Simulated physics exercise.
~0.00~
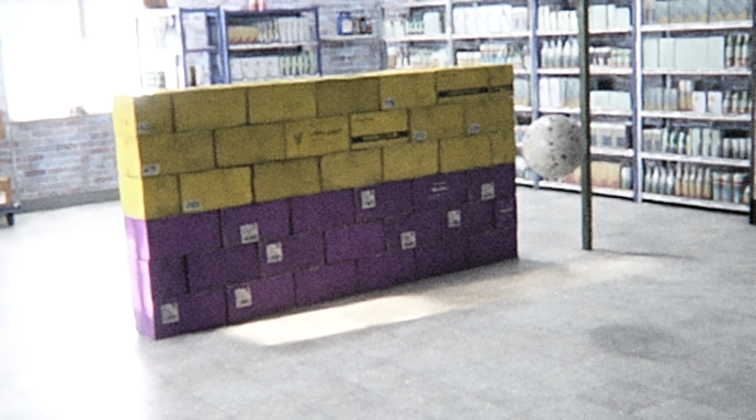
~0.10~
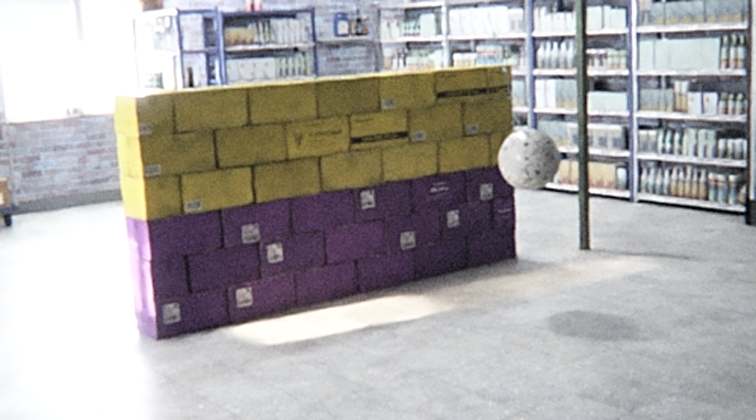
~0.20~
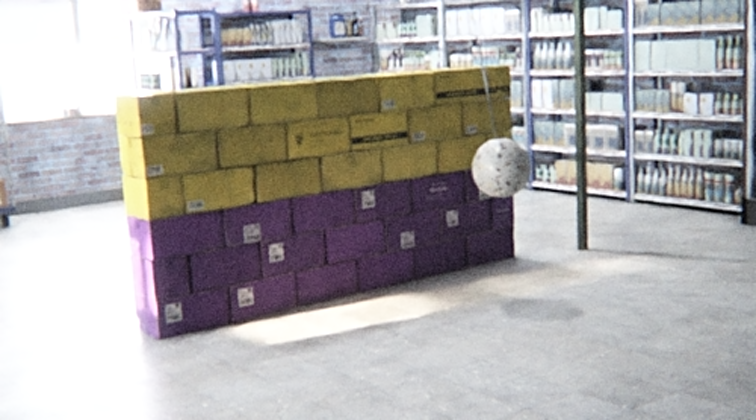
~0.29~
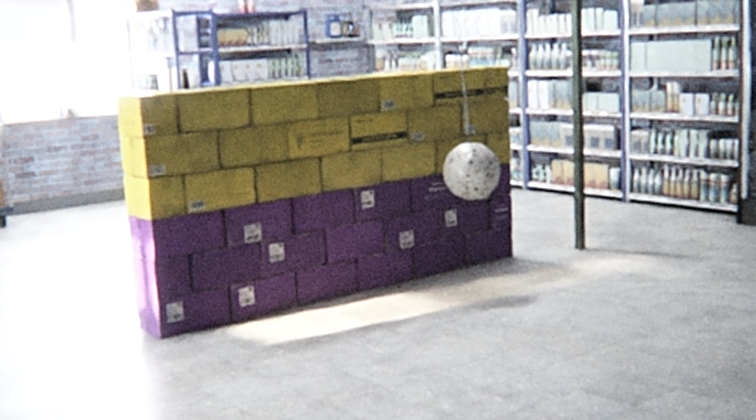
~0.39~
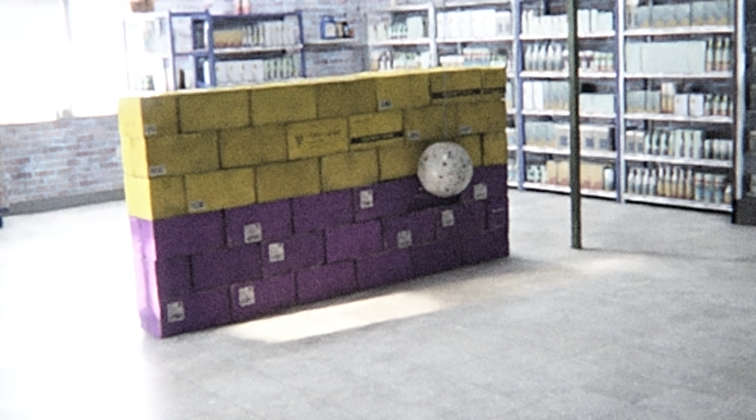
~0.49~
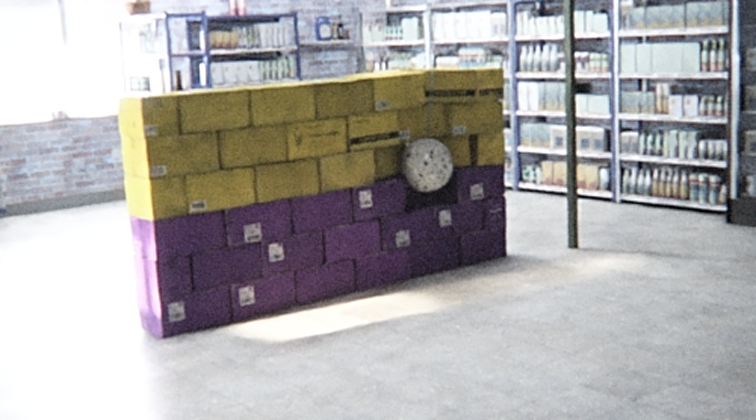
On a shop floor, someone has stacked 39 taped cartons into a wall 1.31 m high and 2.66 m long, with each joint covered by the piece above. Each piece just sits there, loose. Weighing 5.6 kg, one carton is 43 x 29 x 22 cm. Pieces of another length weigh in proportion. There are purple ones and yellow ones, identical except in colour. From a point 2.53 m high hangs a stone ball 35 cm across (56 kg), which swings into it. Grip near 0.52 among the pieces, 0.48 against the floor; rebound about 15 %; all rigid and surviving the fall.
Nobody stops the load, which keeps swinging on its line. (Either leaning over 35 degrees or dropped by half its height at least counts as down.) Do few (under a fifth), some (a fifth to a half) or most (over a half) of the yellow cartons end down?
Some.
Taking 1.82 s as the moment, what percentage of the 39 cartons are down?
At that moment 25 per cent.
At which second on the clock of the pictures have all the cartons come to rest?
Around 2.5 s.
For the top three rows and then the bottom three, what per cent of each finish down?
From above it's 40%, from below it's 10%.
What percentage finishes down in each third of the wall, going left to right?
Per cent by third - left: 0; middle: 10; right: 50.
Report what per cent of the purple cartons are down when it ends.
Purple: 10%.
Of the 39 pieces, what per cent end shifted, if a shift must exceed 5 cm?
The share is 25 %.
After 0.64 s, line 14° past plumb; none of the 20 yellow cartons down (1 of 39 in all colours); top yellow carton unmoved.
After 0.96 s, line 18° past plumb; 3 of the 20 yellow cartons down (4 of 39 in all colours); top yellow carton unmoved.
After 1.34 s, line 11° past plumb; 7 of the 20 yellow cartons down (8 of 39 in all colours); top yellow carton unmoved.
After 1.82 s, line 8° before plumb; 8 of the 20 yellow cartons down (9 of 39 in all colours); top yellow carton unmoved.
At rest (2.7 s), line 12° before plumb; 8 of the 20 yellow cartons down (9 of 39 in all colours); top yellow carton unmoved; top purple carton unmoved. That is 40 per cent. As the last picture would show them, middles, top yellow carton near (270, 104), top purple carton near (246, 220).
